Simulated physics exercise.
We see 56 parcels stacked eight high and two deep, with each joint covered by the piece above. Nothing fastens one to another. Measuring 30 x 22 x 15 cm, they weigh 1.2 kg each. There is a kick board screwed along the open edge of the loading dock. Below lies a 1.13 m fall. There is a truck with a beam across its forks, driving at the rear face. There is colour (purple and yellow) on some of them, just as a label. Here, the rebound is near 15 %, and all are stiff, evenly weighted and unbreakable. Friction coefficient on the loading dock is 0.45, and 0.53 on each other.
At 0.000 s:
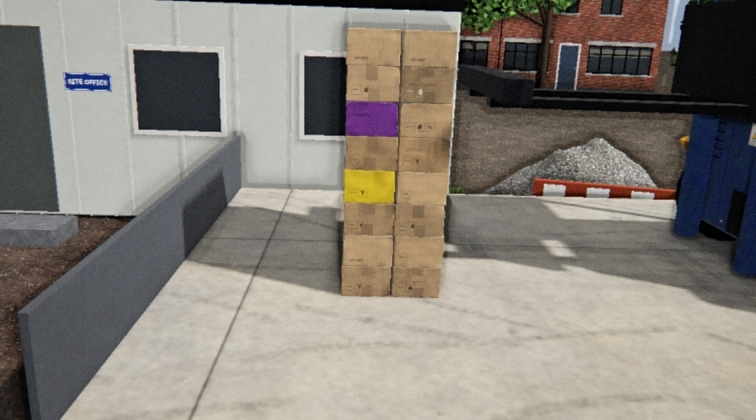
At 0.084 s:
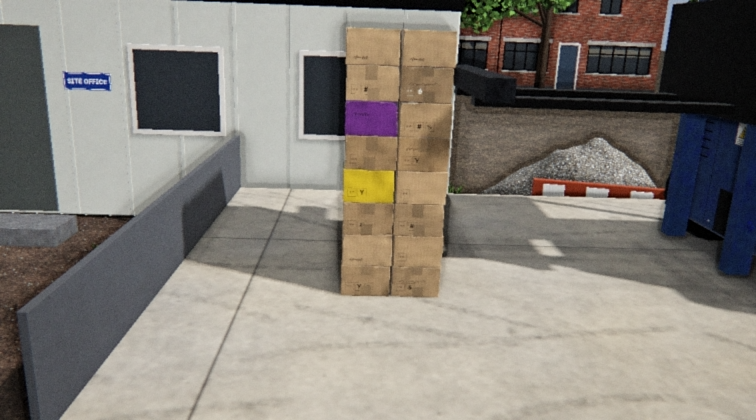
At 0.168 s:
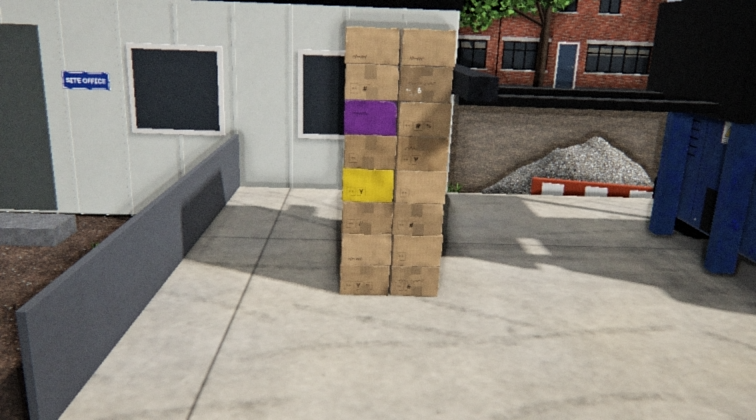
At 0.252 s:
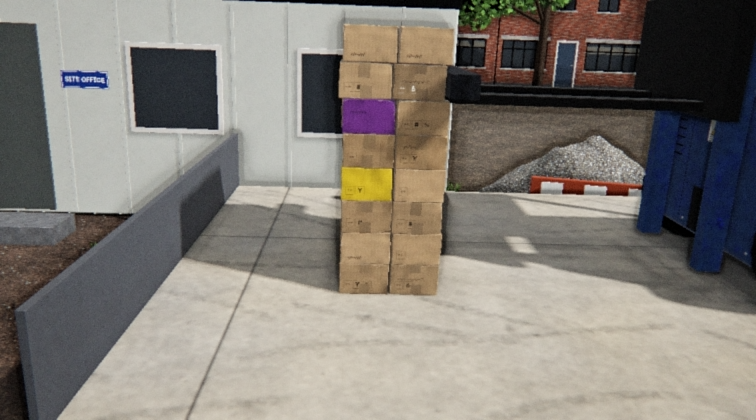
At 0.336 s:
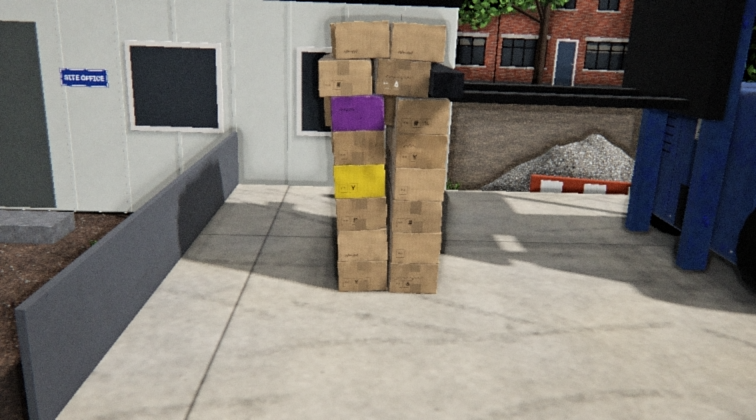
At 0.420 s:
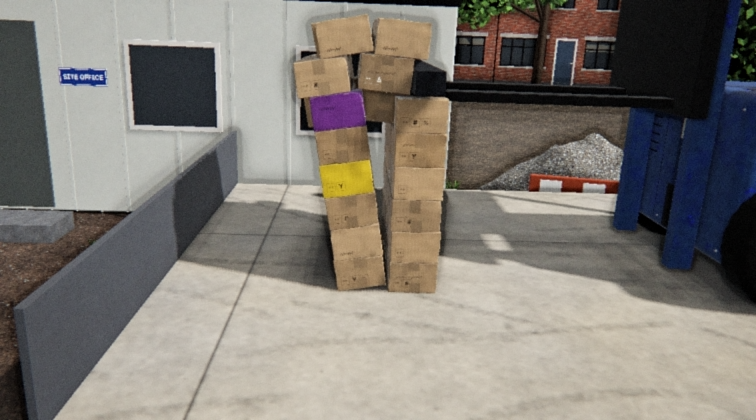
On a concrete yard beside a white site office, a blue machine drove in from the right and pushed a dark beam into a tall stack of cardboard boxes, shoving upper ones left and tilting the left column.
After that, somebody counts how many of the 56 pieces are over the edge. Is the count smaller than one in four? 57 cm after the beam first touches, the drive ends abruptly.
Honestly, the quarter line is never crossed.
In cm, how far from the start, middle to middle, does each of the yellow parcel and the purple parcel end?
The yellow one ends 65 cm from its start and the purple one 110 cm.
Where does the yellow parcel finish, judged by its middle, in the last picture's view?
Around (245, 266).
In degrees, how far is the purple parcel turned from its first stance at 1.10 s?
Roughly 70°.
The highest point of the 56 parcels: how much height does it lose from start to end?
30 cm.
Around 0.68 s, none of the 56 parcels over the edge, 36 disturbed; yellow parcel tipped 30°; purple parcel tipped 30°, 52 mm lower.
Around 1.10 s, none of the 56 parcels over the edge, 36 disturbed; purple parcel tipped 73°, 47 cm lower; yellow parcel tipped 73°, 39 cm lower.
Finally (2.3 s), 6 of the 56 parcels over the edge; purple parcel on its side; yellow parcel on its side. That is 11 per cent. Seen by the last camera, middles, purple parcel near (171, 266), yellow parcel near (245, 266).
